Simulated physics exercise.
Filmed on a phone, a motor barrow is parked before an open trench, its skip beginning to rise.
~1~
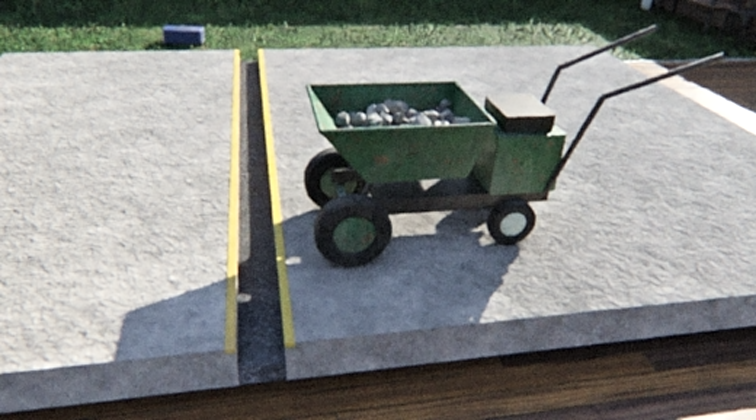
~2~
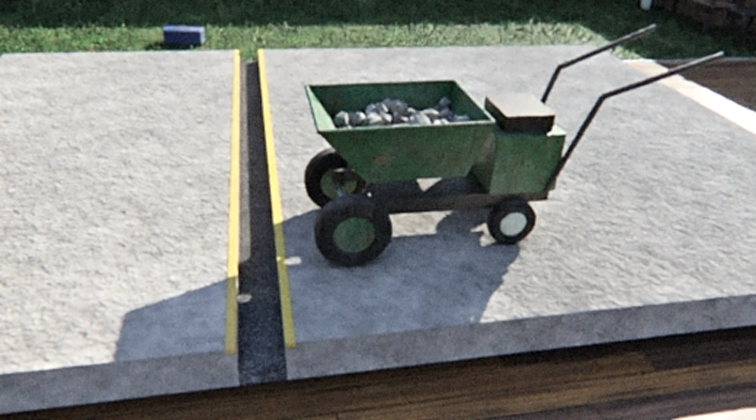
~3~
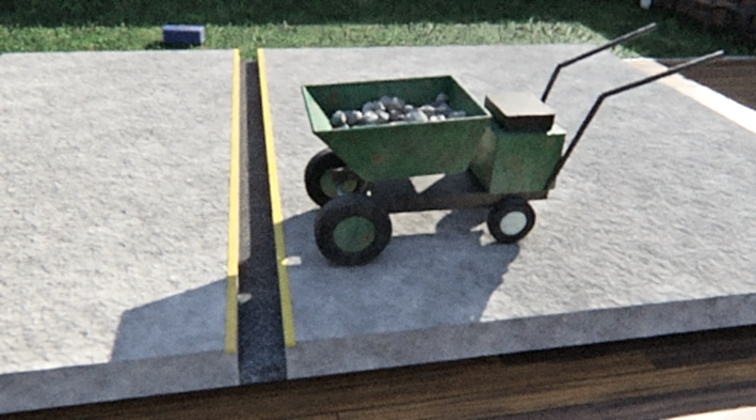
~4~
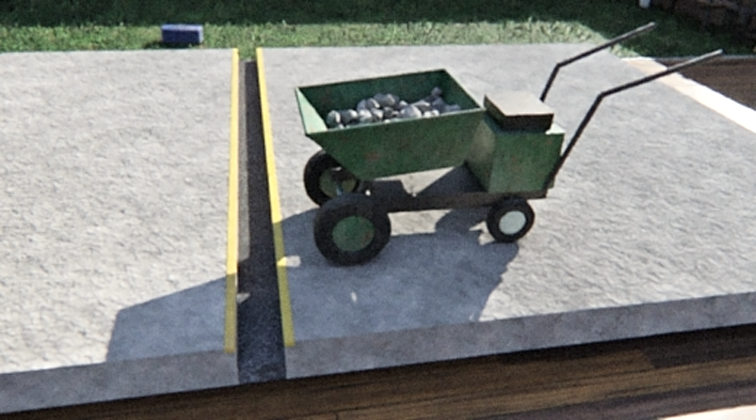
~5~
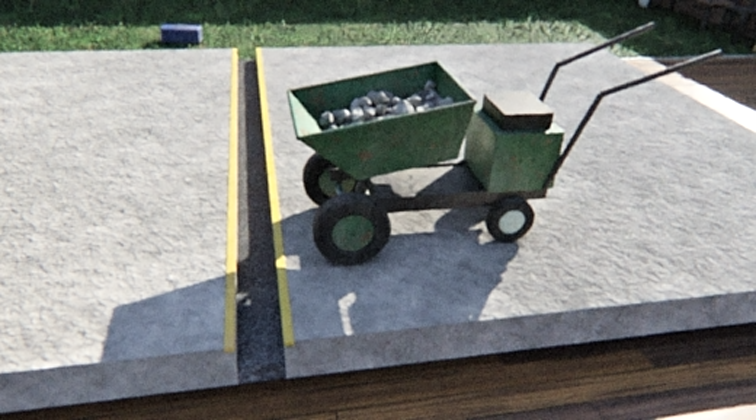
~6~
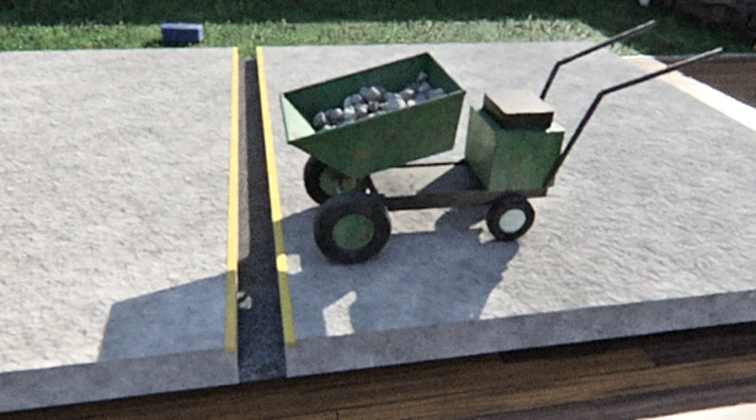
In the video, a green motor barrow loaded with broken stones stands on a pale slab beside a narrow, yellow-edged trench. Its skip gradually lifts and tilts toward the left, while the wheels and handles stay in place.
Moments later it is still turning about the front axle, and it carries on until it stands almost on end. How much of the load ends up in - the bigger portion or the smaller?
The smaller portion ends up in.
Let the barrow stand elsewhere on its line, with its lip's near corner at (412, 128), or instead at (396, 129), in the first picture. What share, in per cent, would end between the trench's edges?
50 % and 60 %.
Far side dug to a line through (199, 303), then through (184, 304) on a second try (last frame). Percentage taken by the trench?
Respectively, 60 % and 70 %.
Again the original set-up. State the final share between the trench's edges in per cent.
It comes to about 15 per cent of the load.
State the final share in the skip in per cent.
Something like 0 in every hundred.
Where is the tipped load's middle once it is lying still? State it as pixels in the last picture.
Near pixel (193, 239).
Just after the last frame, skip tipped steeply; every one in the skip.
A moment on, skip tipped steeply; almost all in the skip; about a tenth beyond it; just a few falling.
Further on, skip tipped right over; roughly a quarter in the skip; just a few in or heaped over the trench; the larger part beyond it.
When it is over, skip tipped right over; just a few in the skip; about a tenth in or heaped over the trench; the larger part beyond it.
